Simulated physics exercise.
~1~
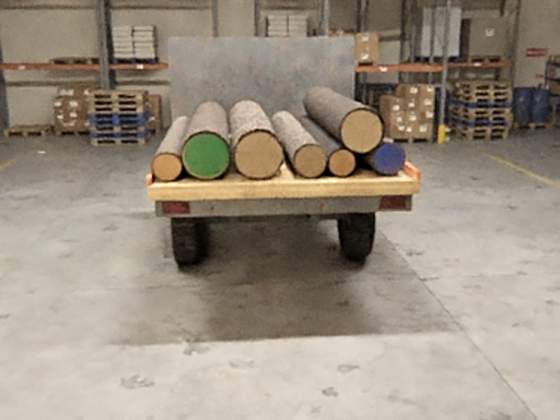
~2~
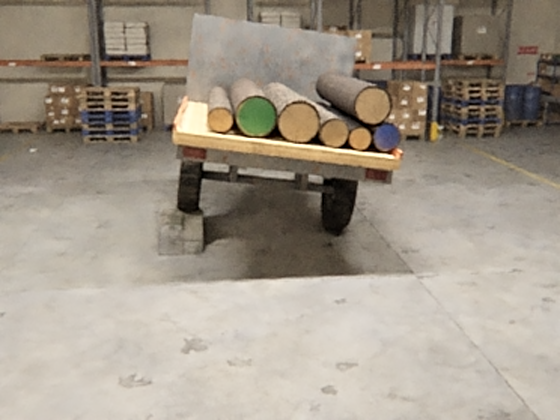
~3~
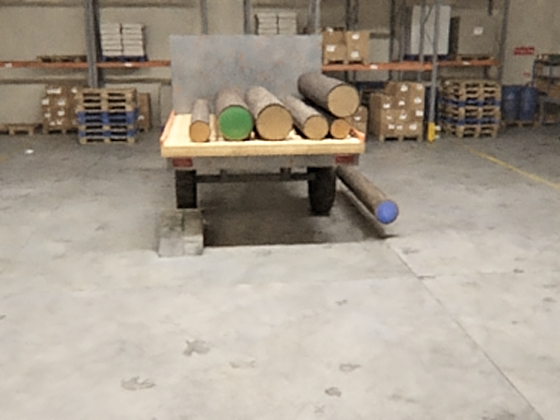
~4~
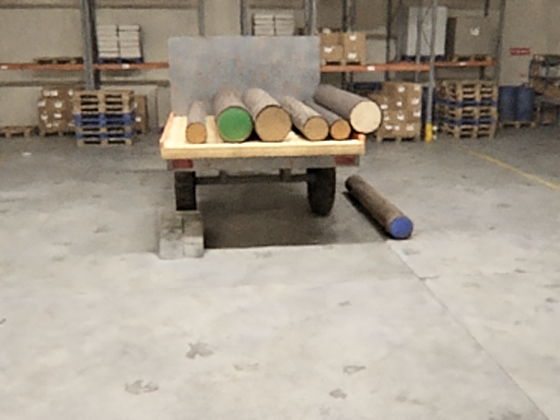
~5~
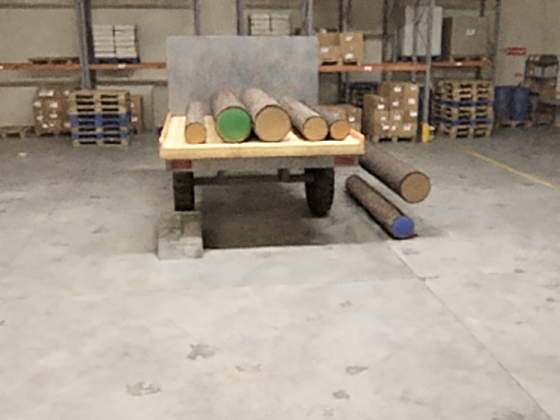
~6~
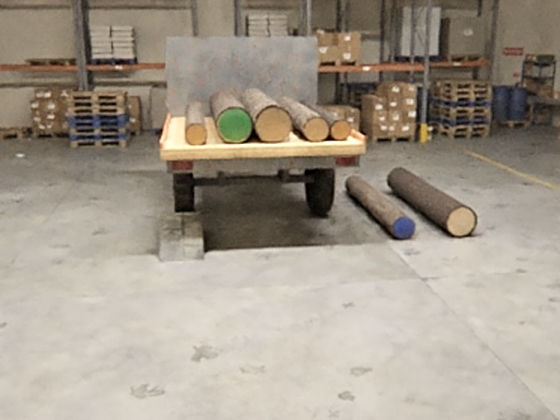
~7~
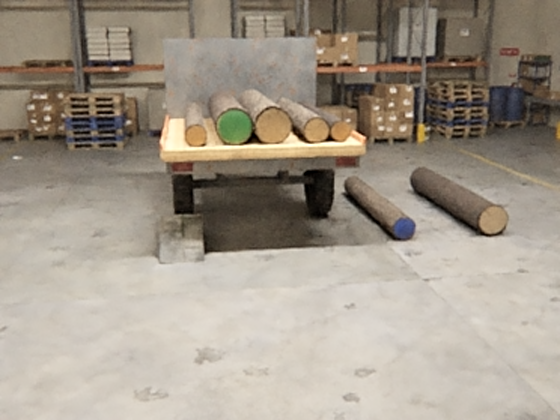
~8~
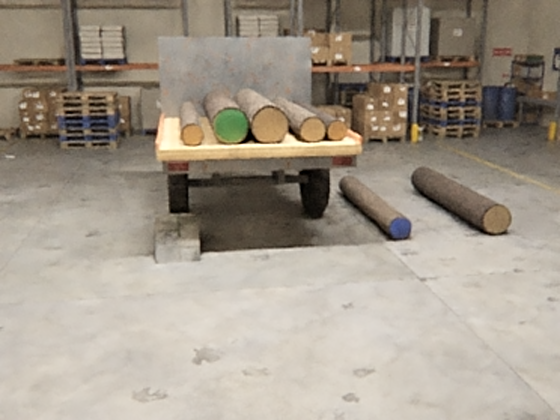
In the video, a flat trailer loaded with loose logs tilts to the right as its left wheel rides over a concrete block, then levels out. The blue-ended log drops off the right side, followed by a large plain one, while the green-ended log stays on the deck with the rest.
